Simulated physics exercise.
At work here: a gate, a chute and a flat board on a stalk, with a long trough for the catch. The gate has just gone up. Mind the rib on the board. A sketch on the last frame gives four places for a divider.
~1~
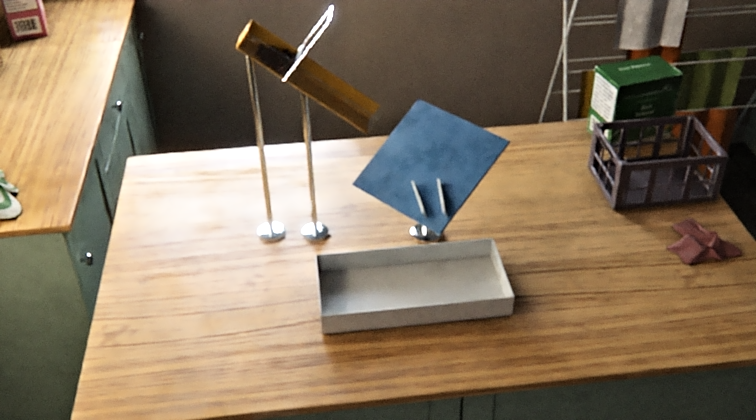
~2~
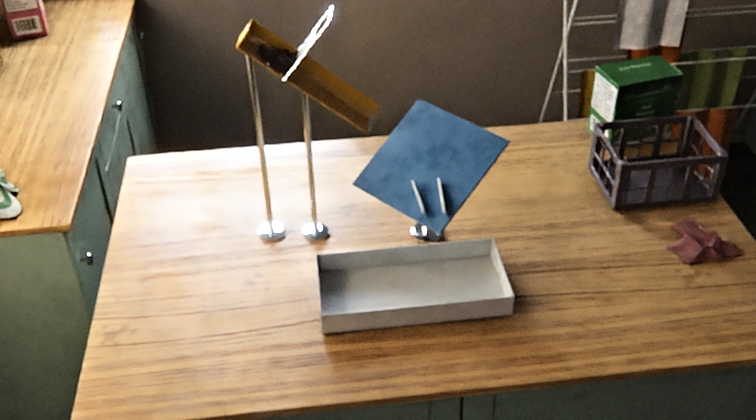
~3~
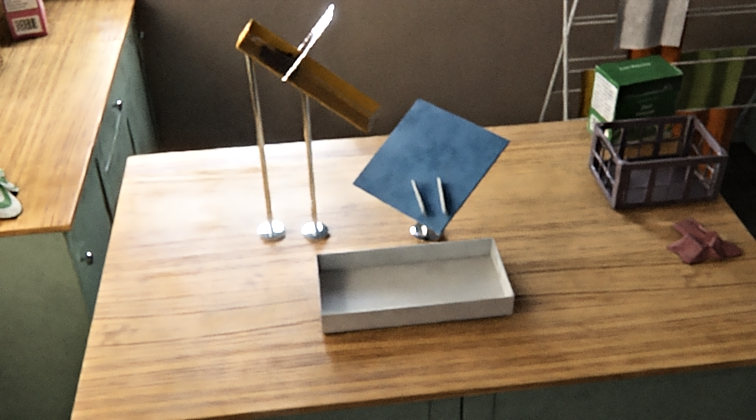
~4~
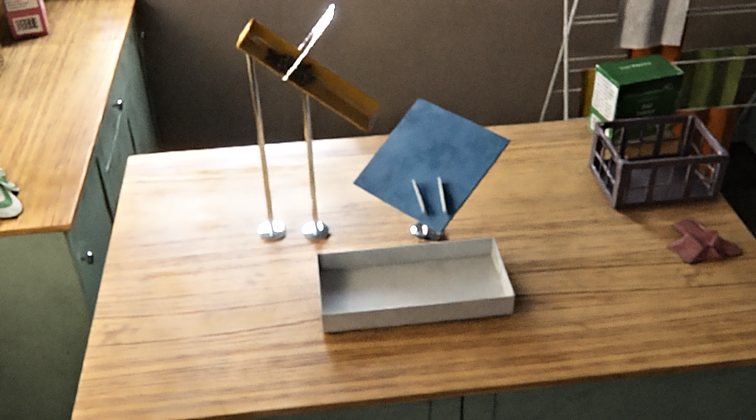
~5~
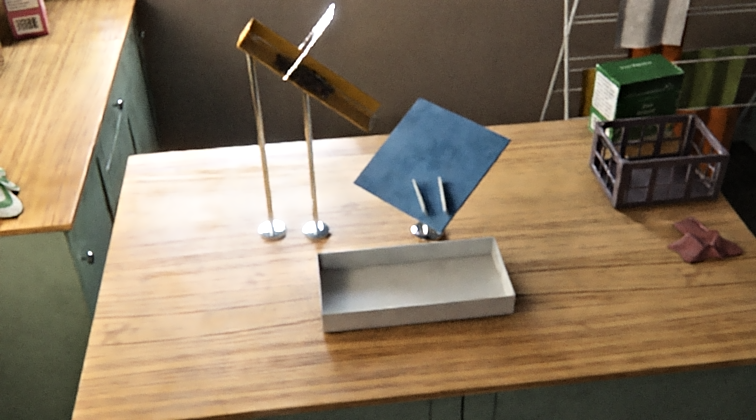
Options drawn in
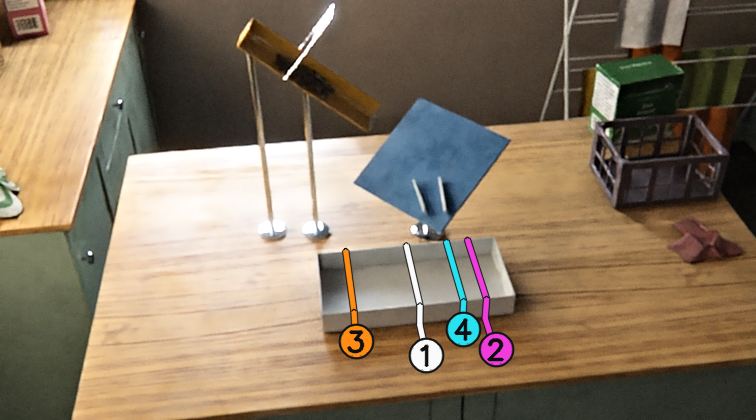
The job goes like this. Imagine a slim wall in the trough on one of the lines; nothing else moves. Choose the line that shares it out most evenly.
Go for 1.
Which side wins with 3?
The right side.
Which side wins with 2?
More lands on the left.
On the marked copy, line 1 crosses the front rim at (419, 304); line 2 crosses the front rim at (486, 298); line 3 crosses the front rim at (353, 311); line 4 crosses the front rim at (463, 300).
With 1, of what is caught, close to a third on the left of the divider, close to two thirds on the right.
With 2, of what is caught, all but a few on the left of the divider, only a few on the right.
With 3, of what is caught, a small share on the left of the divider, all but a few on the right.
With 4, of what is caught, all but a few on the left of the divider, a small share on the right.
